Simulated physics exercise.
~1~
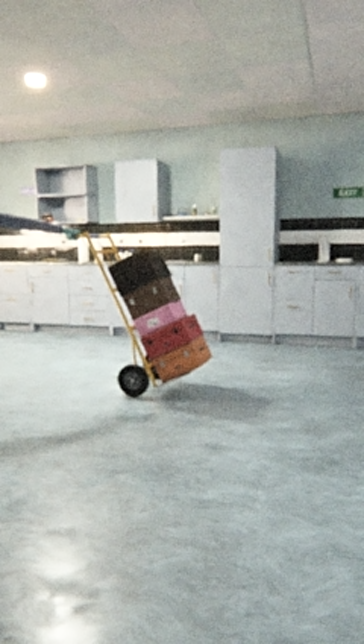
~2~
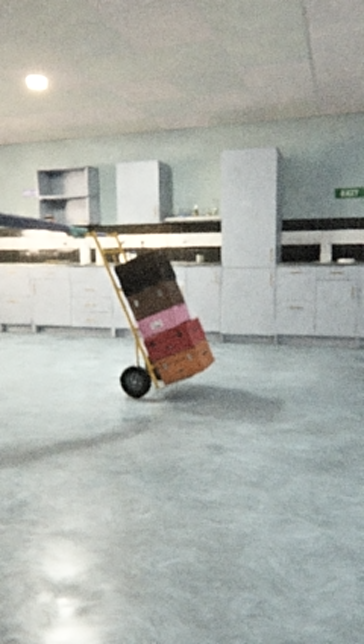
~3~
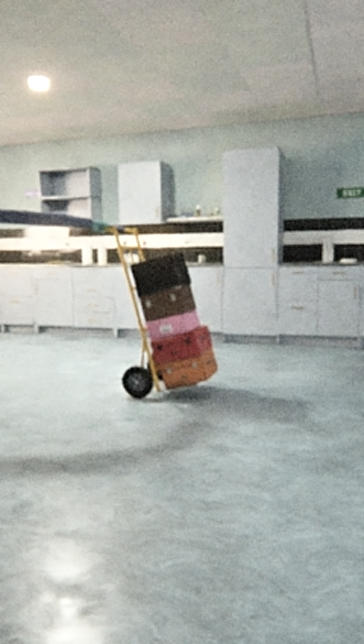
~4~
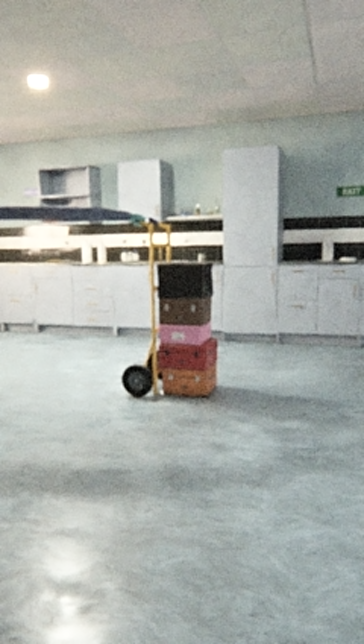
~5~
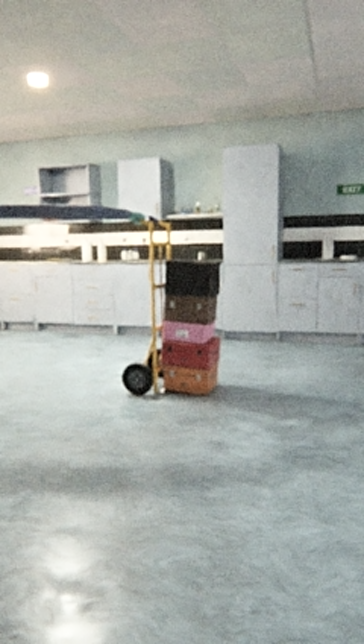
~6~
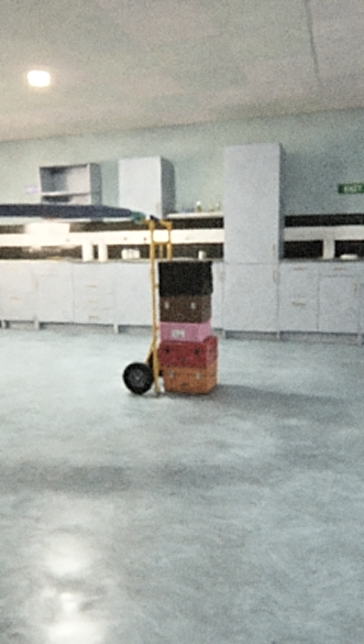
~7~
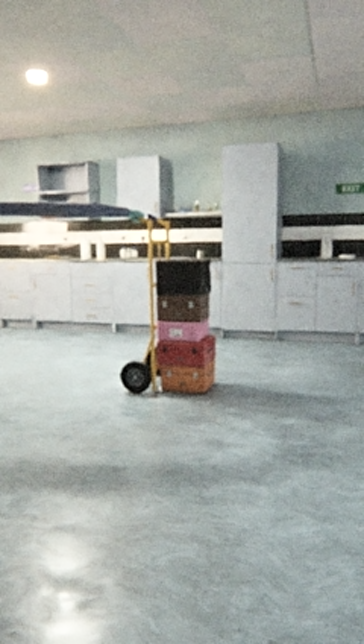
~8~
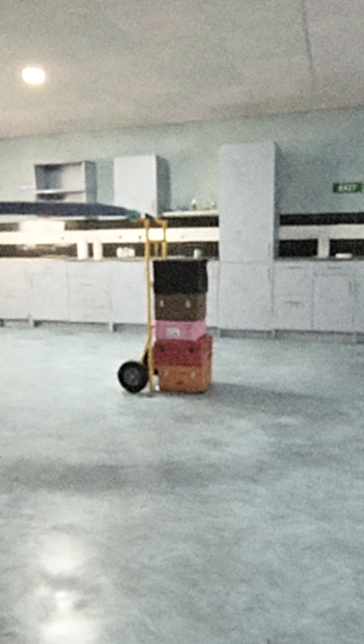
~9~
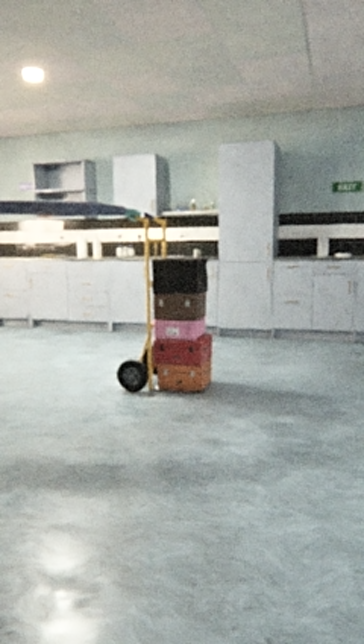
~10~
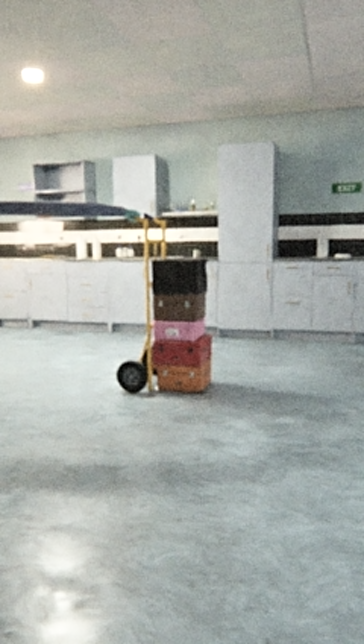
The footage shows a tilted sack truck stacked with an orange, a red, a pink, a brown and a black box swinging upright, an arm at its handle. The upper boxes shift slightly rightward, then settle back, and the truck stands still with the stack intact.
